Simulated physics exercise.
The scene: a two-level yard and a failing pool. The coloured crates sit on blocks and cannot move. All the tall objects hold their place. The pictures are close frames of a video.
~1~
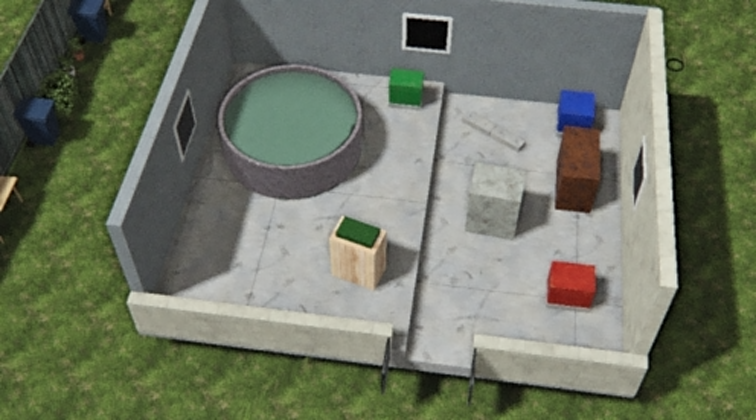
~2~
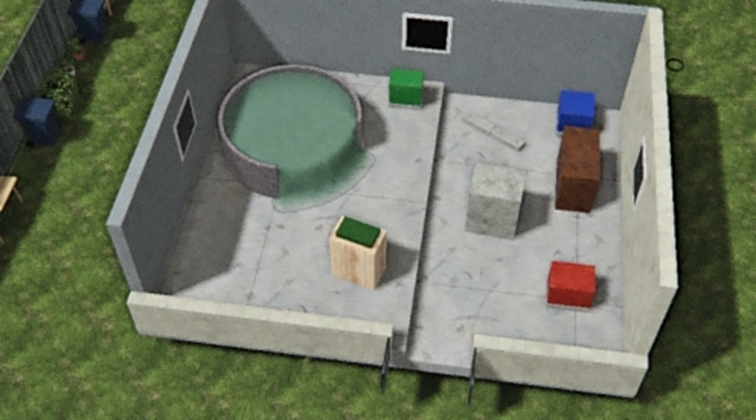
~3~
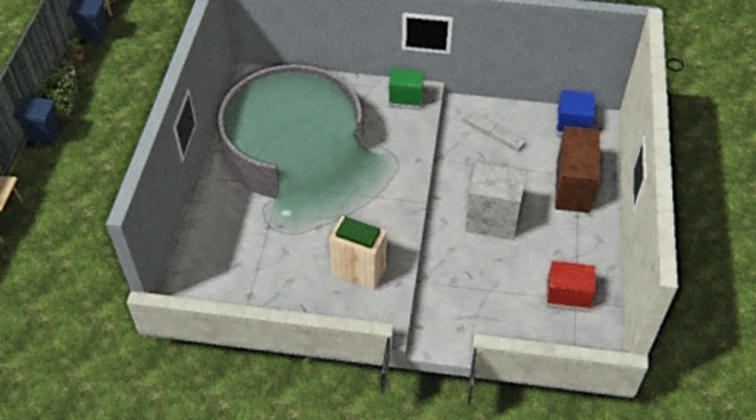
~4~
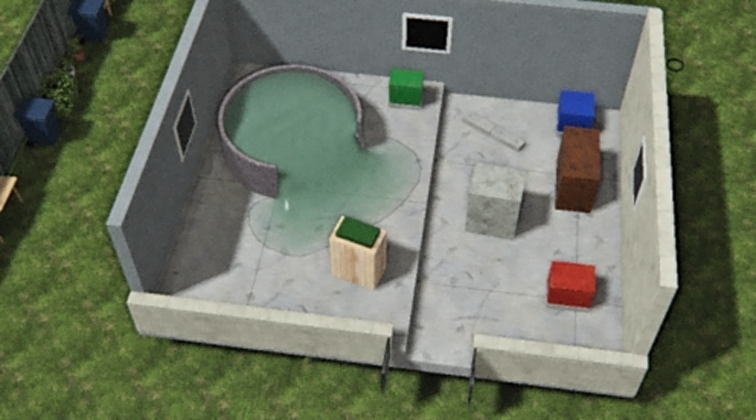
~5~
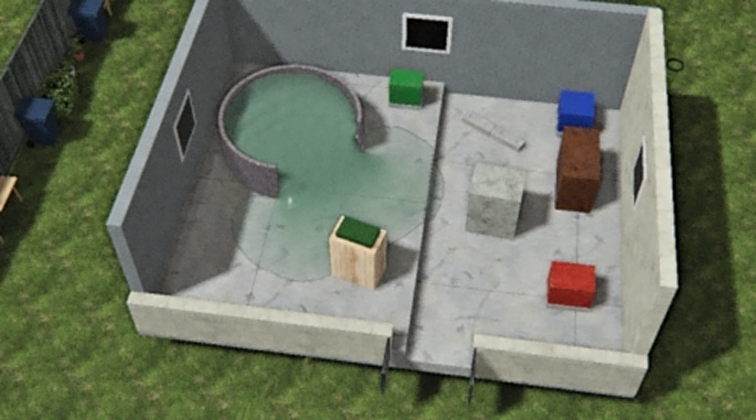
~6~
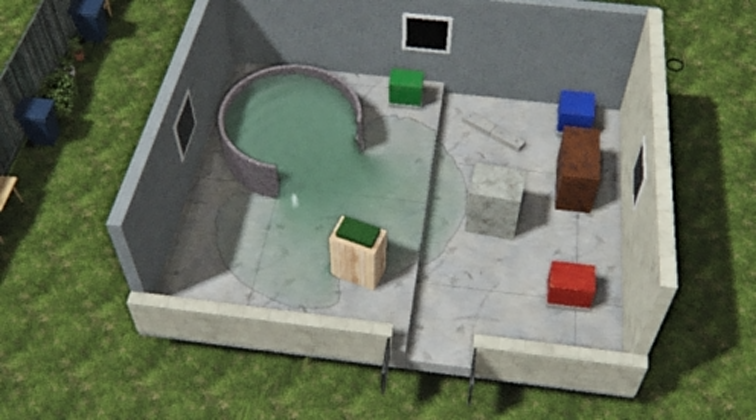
The clip opens on a walled yard with a round pool of still, greenish water among scattered blocks. A gap appears in the pool's lower right side and water pours out, then spreads across the floor, around the wooden box and over the dividing line toward the gray block.
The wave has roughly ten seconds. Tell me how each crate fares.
One by one: The red crate gets wet; the green crate stays dry; the blue crate gets wet.
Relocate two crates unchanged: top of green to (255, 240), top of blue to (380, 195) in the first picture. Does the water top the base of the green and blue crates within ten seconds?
One by one: The green one is soaked; the blue one gets wet.
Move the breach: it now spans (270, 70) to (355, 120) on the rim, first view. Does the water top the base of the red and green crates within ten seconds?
One by one: The red one takes water, the green one ends up wet.
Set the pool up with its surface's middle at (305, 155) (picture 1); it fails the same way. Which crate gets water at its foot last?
That is the green one.
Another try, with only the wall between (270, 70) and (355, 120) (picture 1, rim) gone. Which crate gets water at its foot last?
Last comes the red-painted one.
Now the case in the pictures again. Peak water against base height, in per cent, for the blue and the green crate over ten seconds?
About 280 and 60 per cent.
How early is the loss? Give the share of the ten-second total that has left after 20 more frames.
Close to 15 %.
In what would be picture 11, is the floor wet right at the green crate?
One by one: At green already wet.
A moment on, water covers 45 % of the floor; the red crate water round its plinth, the green crate water round its plinth, the blue crate not reached.
Next, water covers 55 % of the floor; the red crate water round its plinth, the green crate water round its plinth, the blue crate not reached.
Then, water covers 75 % of the floor; the red crate water round its plinth, the green crate water round its plinth, the blue crate water round its plinth.
Later, water covers 85 % of the floor; the red crate water round its plinth, the green crate water round its plinth, the blue crate water round its plinth.
In the end, water covers 95 % of the floor; the red crate was topped, the green crate stayed above the water, the blue crate was topped.
